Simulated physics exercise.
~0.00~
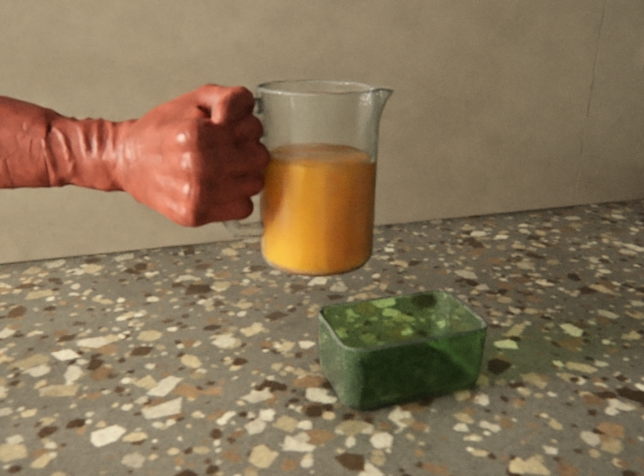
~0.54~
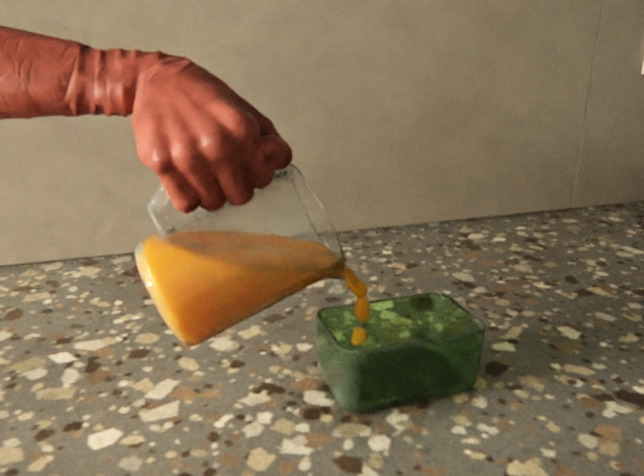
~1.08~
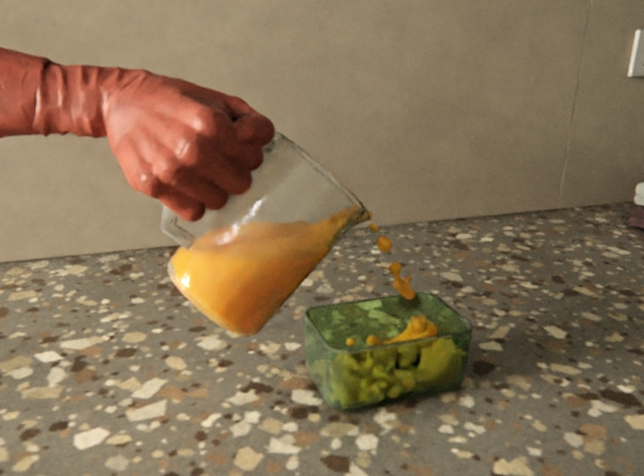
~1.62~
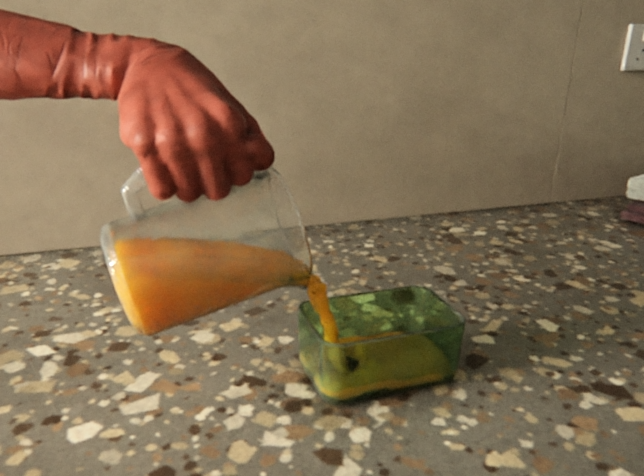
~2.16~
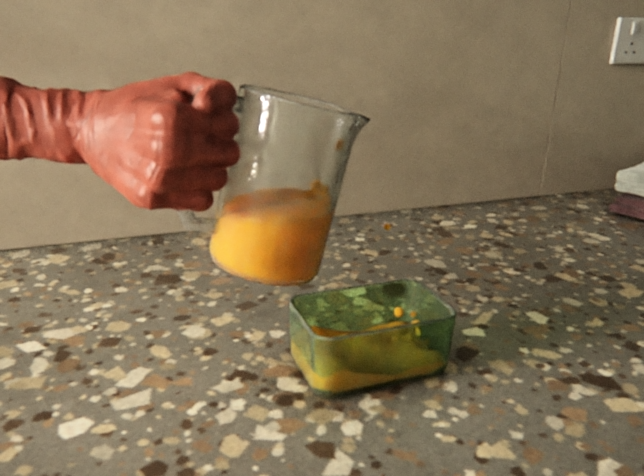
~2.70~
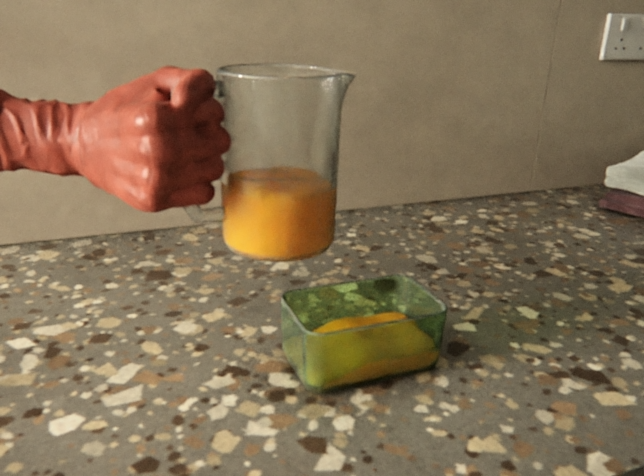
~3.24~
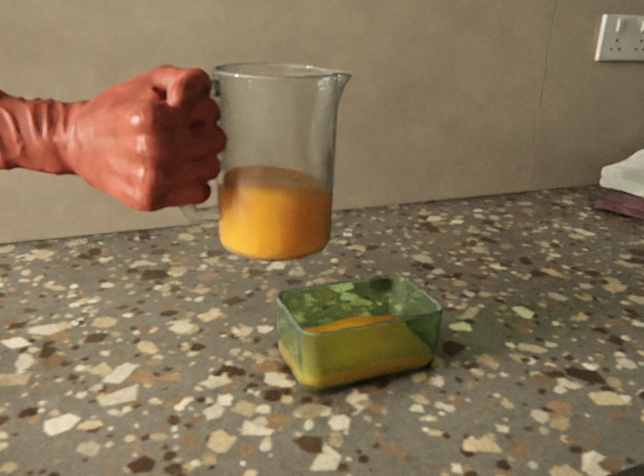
On a speckled grey terrazzo worktop against a plain beige wall, seen from the front and slightly above, a red-gloved hand holds a clear glass pitcher of orange juice above and to the left of a small green see-through food box. The hand tips the pitcher steeply to the right, and juice runs from the spout into the box. It eases partway back, then tilts steeply again and keeps pouring as the view pans slightly right. Finally, the hand levels the pitcher, which is still partly full, while a shallow pool of juice rests in the box.
